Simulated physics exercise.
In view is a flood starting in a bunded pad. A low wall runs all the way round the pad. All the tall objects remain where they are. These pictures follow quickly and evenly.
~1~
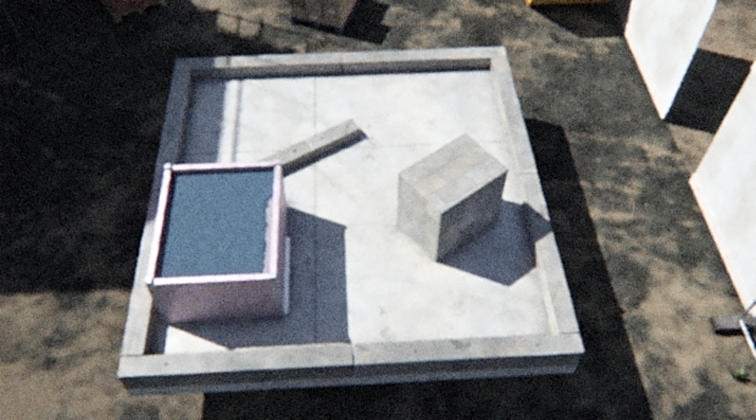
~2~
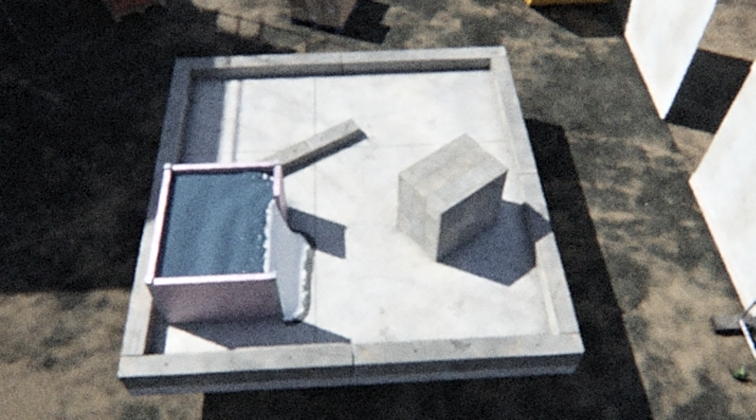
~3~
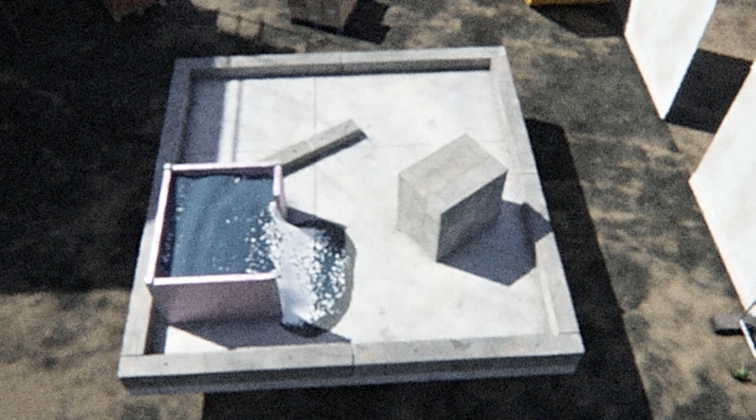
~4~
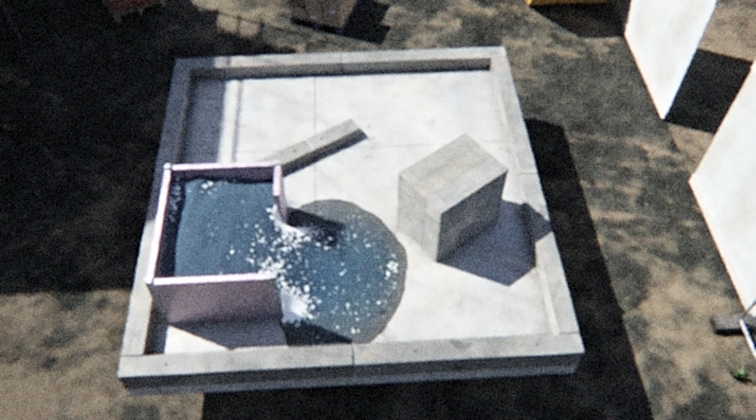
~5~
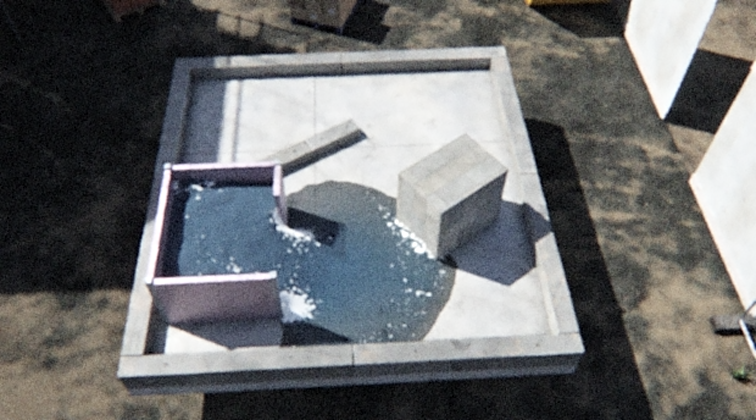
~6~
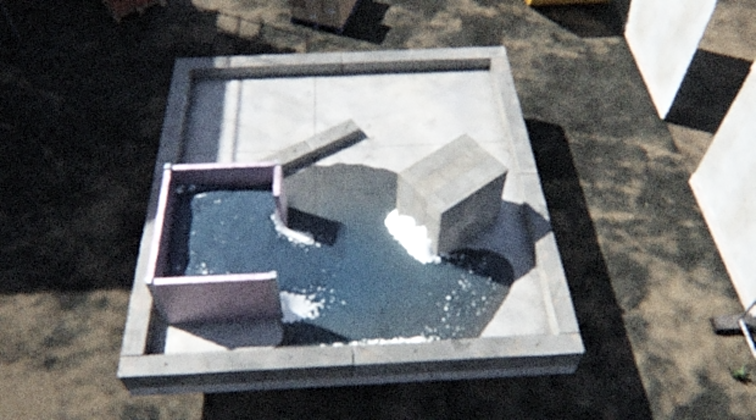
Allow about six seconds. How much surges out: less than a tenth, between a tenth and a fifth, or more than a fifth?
Between a tenth and a fifth.
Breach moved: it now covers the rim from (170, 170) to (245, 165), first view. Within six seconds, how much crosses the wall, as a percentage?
Close to 18 per cent, I reckon.
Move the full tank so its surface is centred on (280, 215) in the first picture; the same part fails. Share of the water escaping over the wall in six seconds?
By my count it comes to roughly 16 percent.
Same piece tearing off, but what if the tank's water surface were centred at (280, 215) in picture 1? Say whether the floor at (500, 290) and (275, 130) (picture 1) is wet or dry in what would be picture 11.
Well, first point drenched, second point left untouched.
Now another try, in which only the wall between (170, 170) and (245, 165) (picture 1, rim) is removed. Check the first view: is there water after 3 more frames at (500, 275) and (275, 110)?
First spot untouched, then second spot soaked.
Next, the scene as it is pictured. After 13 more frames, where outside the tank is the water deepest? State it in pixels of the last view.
Somewhere around pixel (540, 342).
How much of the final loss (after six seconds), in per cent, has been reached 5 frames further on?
Roughly 0 %.
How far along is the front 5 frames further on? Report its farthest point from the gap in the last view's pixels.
Estimated pixel: (493, 134).
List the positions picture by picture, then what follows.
In the first picture, still water in the tank at (219, 223).
In the second picture, water pours out at (278, 260) and has run to (288, 321).
In the third picture, the front is at (348, 245), out from the gap at (278, 263).
In the fourth picture, water pours out at (278, 264) and has run to (397, 251).
In the fifth picture, water pours out at (278, 265) and has run to (449, 273).
In the sixth picture, water pours out at (279, 265) and has run to (506, 279).
A moment on, water covers 30 % of the floor; the low wall has let 0 % over.
Next, water covers 35 % of the floor; the low wall has let 0 % over.
Then, water covers 50 % of the floor; the low wall has let 11 % over.
Later, water covers 55 % of the floor; the low wall has let 15 % over.
In the end, water covers 75 % of the floor; the low wall has let 16 % over.
